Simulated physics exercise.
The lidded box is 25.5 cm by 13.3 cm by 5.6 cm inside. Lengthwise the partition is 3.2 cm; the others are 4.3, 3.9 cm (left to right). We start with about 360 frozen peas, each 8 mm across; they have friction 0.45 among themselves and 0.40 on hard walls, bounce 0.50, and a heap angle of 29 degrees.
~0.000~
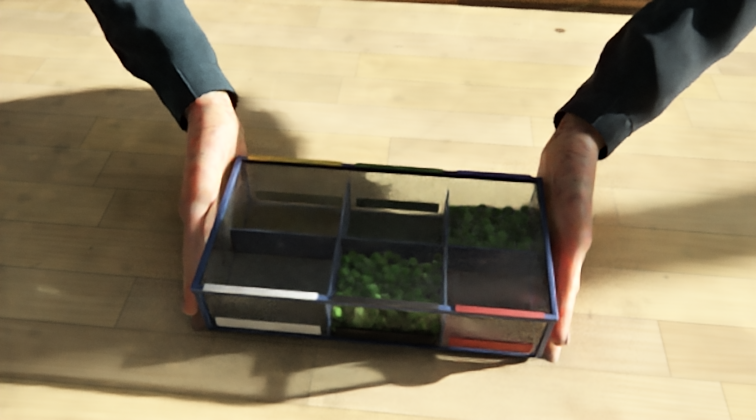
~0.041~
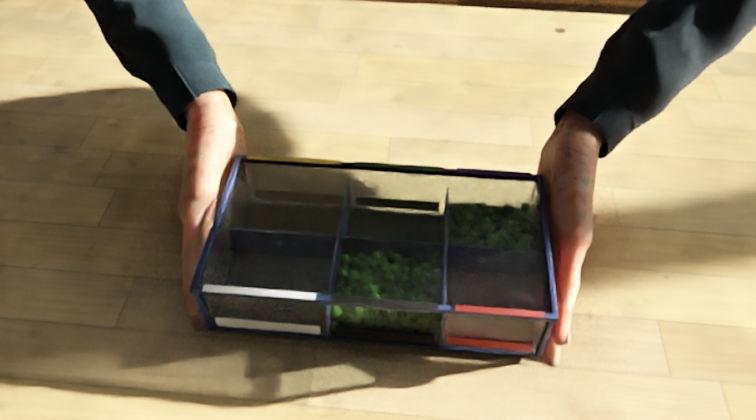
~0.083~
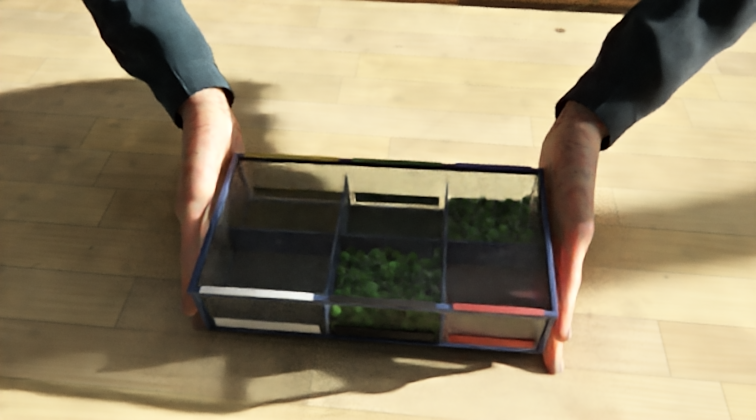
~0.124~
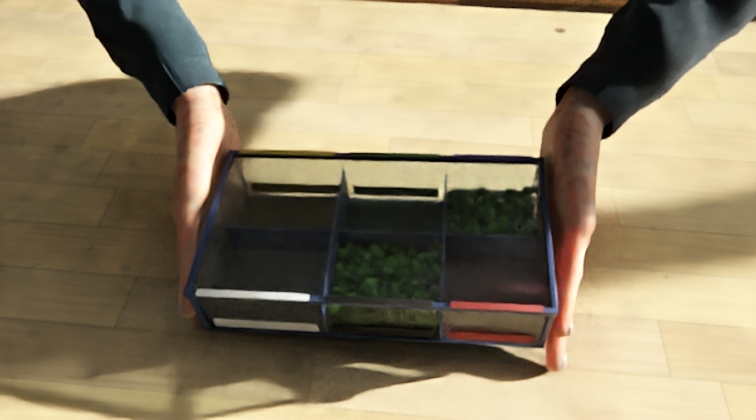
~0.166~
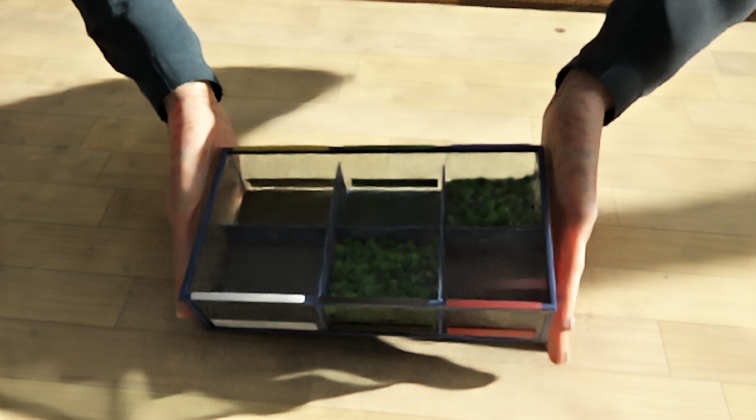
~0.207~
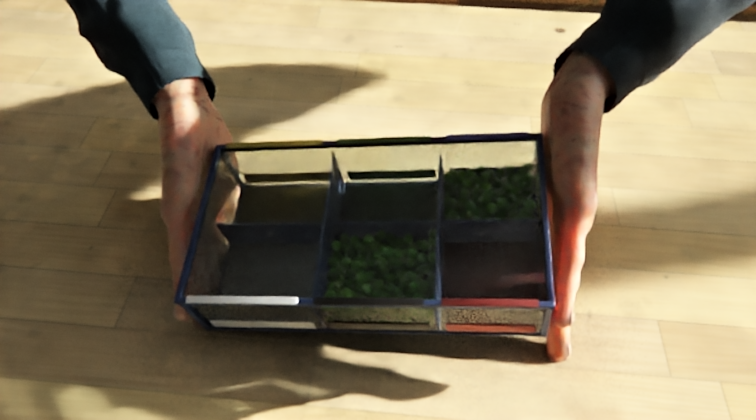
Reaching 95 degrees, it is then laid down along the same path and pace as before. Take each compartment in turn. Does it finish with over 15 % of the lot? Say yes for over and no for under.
Red: No; blue: No; green: No; yellow: No; white: No; black: Yes.
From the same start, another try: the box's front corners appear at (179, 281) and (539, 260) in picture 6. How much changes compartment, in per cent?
I'd put it at about 25 per cent.
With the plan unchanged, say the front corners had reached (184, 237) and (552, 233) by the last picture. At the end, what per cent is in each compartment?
Result - red: 0 %; blue: 40 %; green: 35 %; yellow: 15 %; white: 0 %; black: 10 %.
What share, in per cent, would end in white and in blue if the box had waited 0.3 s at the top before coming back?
White keeps 5% and blue keeps 10%.
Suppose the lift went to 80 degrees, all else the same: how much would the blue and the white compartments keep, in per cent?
Blue 20 %; white 5 %.
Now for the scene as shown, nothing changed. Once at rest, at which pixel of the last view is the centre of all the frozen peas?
Roughly pixel (387, 303).
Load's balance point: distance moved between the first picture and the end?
I'd say close to 4.5 cm in total.
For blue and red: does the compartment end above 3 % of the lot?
Blue: True, red: True.
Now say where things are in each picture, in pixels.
The first picture shows box tilt 0 degrees, front corners at (198, 287) and (552, 316); blue 45 %, black 55 %.
The second picture shows box tilt 1 degrees, front corners at (197, 287) and (552, 316).
The third picture shows box tilt 3 degrees, front corners at (195, 289) and (552, 313).
The fourth picture shows box tilt 6 degrees, front corners at (191, 292) and (551, 309), lowest corner left front.
The fifth picture shows box tilt 10 degrees, front corners at (186, 295) and (550, 305), lowest corner left front.
The sixth picture shows box tilt 14 degrees, front corners at (182, 299) and (548, 302), lowest corner left front; blue 45 %, black 55 %. Its pace works out near 95 degrees a second.
After 1.14 s, tilt 95 degrees; red 5 %, blue 30 %, black 65 %.
After 1.77 s, tilt 43 degrees; red 10 %, blue 10 %, white 5 %, black 80 %.
After 2.44 s, tilt 0 degrees; red 10 %, blue 10 %, white 5 %, black 80 %.
At rest (3.1 s), red 10 %, blue 10 %, green 0 %, yellow 0 %, white 5 %, black 80 %.
